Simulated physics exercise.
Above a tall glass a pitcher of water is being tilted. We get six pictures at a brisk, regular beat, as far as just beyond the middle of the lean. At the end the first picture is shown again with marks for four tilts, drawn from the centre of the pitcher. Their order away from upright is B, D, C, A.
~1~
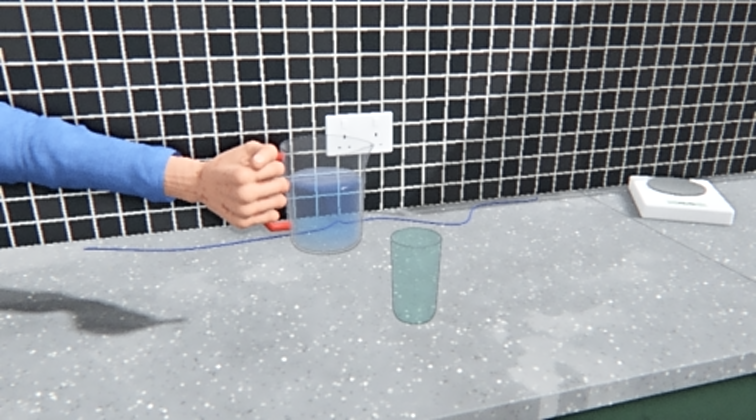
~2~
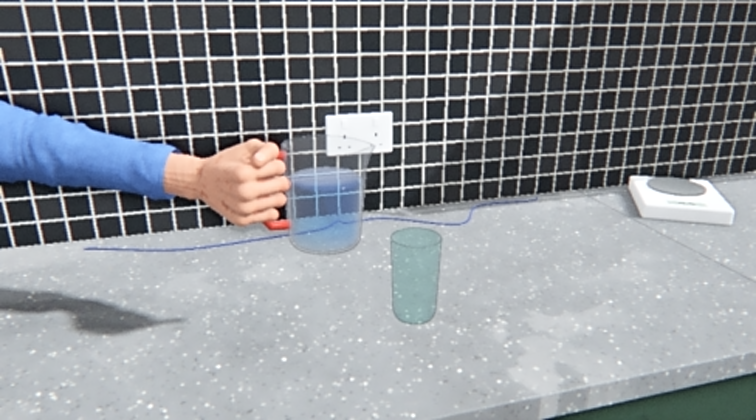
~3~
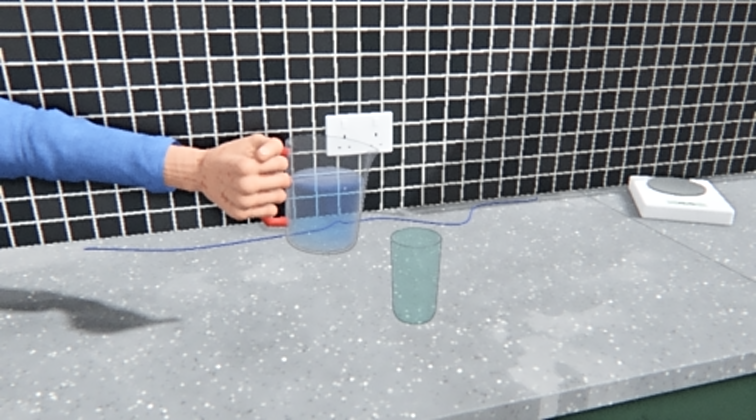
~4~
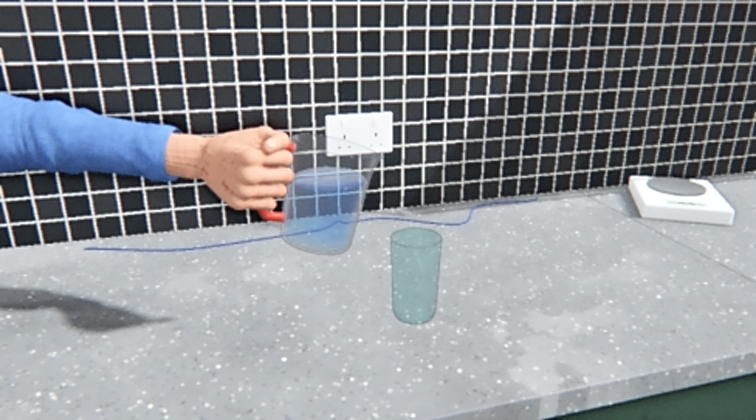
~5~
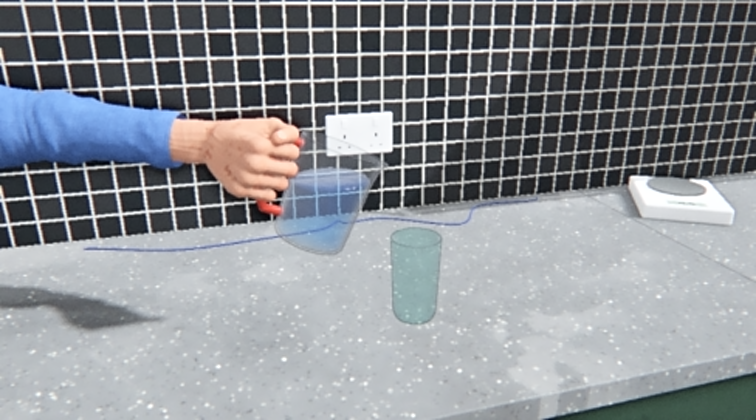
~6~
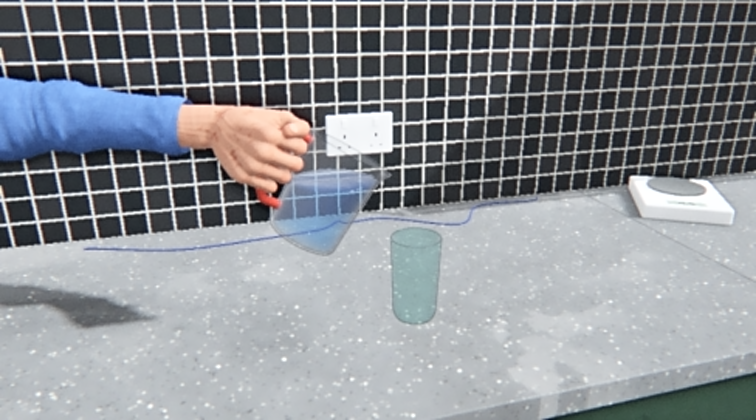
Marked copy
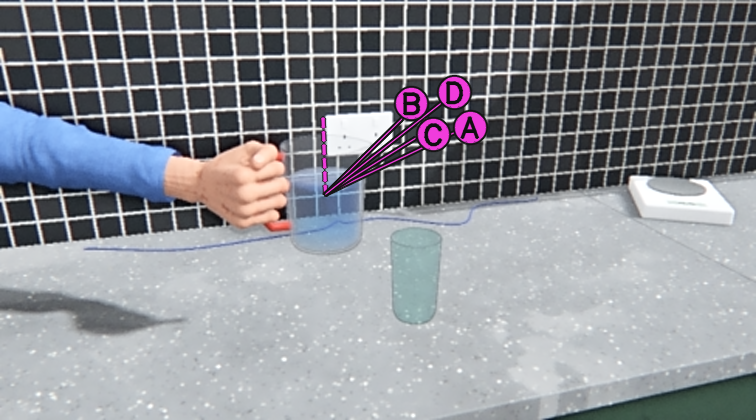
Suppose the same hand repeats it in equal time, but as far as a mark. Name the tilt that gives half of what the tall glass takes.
C beats the others.
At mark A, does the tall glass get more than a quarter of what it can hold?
Yes.
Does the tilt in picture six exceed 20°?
Yes, it does.
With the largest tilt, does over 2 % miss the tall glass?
No, it does not.
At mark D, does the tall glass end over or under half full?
Under half.
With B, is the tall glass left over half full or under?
Under half.
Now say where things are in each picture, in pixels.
Upright, lip at (372, 144); rim of the tall glass round (416, 237); nothing has left yet, in the first picture.
Upright, lip at (374, 145); nothing has left yet, in the second picture.
Tipped about 6°, lip at (377, 149); nothing has left yet, in the third picture.
Tipped about 13°, lip at (381, 155); nothing has left yet, in the fourth picture.
Tipped about 22°, lip at (386, 164); nothing has left yet, in the fifth picture.
Tipped about 31°, lip at (389, 173); nothing has left yet, in the sixth picture.
In magenta, A at (454, 132); B at (402, 118); C at (415, 138); D at (440, 103).
Choosing A, the tall glass ends with about 76 % of what it can hold.
Choosing B, the tall glass ends with about 15 % of what it can hold.
Choosing C, the tall glass ends with about 51 % of what it can hold.
Choosing D, the tall glass ends with about 30 % of what it can hold.
